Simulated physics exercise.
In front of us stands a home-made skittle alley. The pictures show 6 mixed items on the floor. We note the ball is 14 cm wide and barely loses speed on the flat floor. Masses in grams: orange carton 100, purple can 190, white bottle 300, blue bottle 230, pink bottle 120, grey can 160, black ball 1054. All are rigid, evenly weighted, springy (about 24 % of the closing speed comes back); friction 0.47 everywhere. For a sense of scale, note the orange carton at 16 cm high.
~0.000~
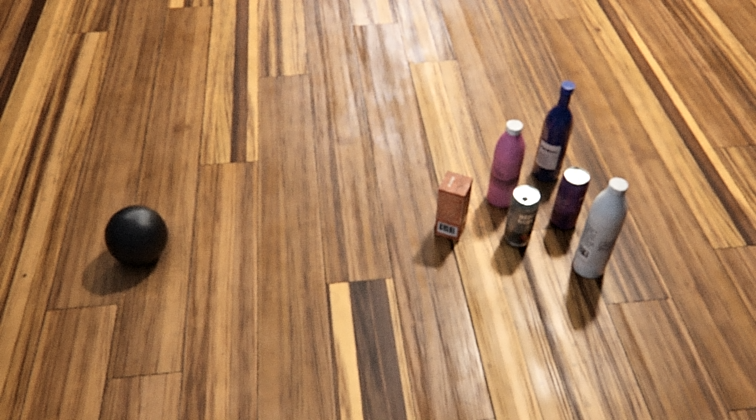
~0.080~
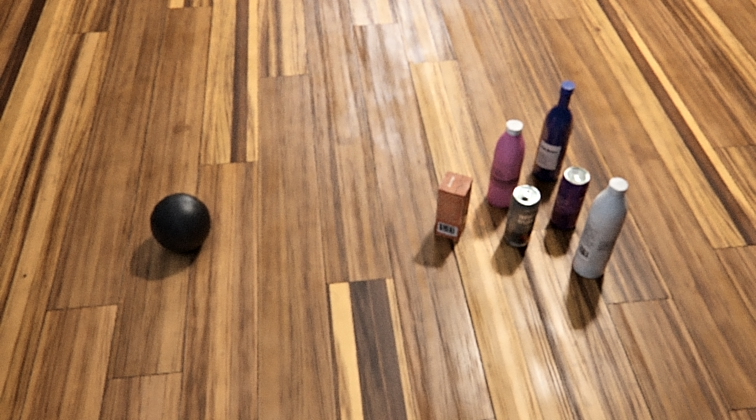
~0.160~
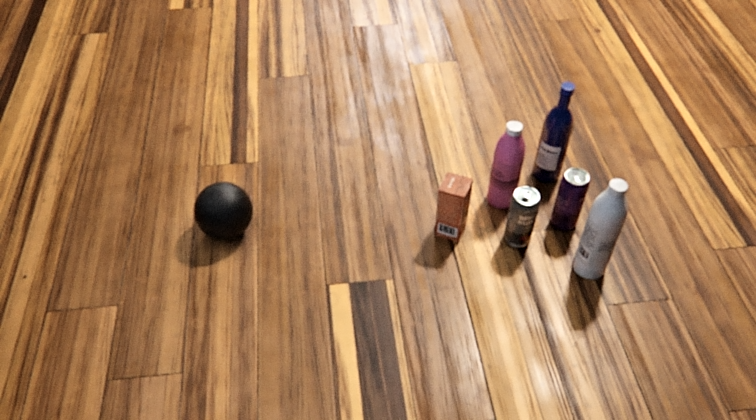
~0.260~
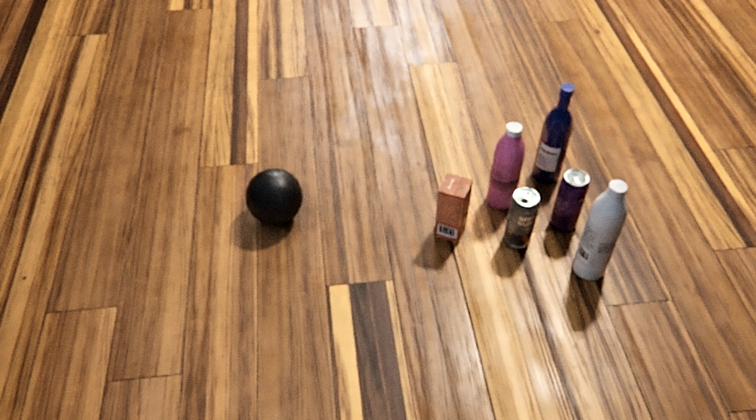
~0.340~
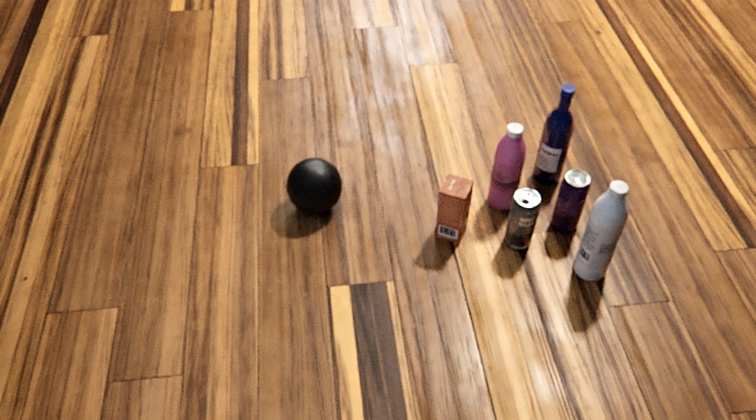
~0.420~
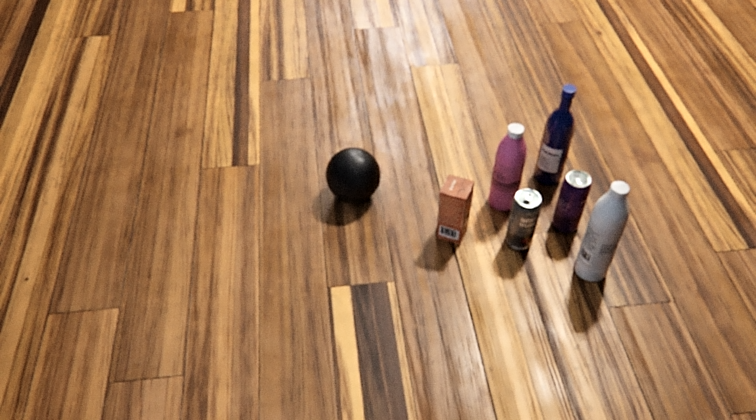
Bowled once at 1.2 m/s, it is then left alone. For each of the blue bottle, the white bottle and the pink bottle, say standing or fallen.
Blue bottle: Standing, white bottle: Standing, pink bottle: Standing.
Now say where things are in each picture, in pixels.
In the first picture, 0 cm rolled; black ball (137, 235); blue bottle (556, 132); white bottle (603, 228); pink bottle (507, 163).
In the second picture, 10 cm rolled; black ball (181, 222); grey can (521, 218).
In the third picture, 20 cm rolled; black ball (223, 211); purple can (570, 201).
In the fourth picture, 32 cm rolled; black ball (274, 197); orange carton (453, 209).
In the fifth picture, 42 cm rolled; black ball (315, 186); grey can (522, 221).
In the sixth picture, 52 cm rolled; black ball (353, 175); blue bottle (558, 135); white bottle (604, 231); pink bottle (509, 167).
After 0.92 s, 113 cm rolled; black ball near (564, 112).
After 1.32 s, 162 cm rolled; black ball near (706, 70).
By the end (1.8 s), all 6 in place, give or take 8 cm. Seen from the same camera at the end, blue bottle near (558, 135), white bottle near (604, 231).
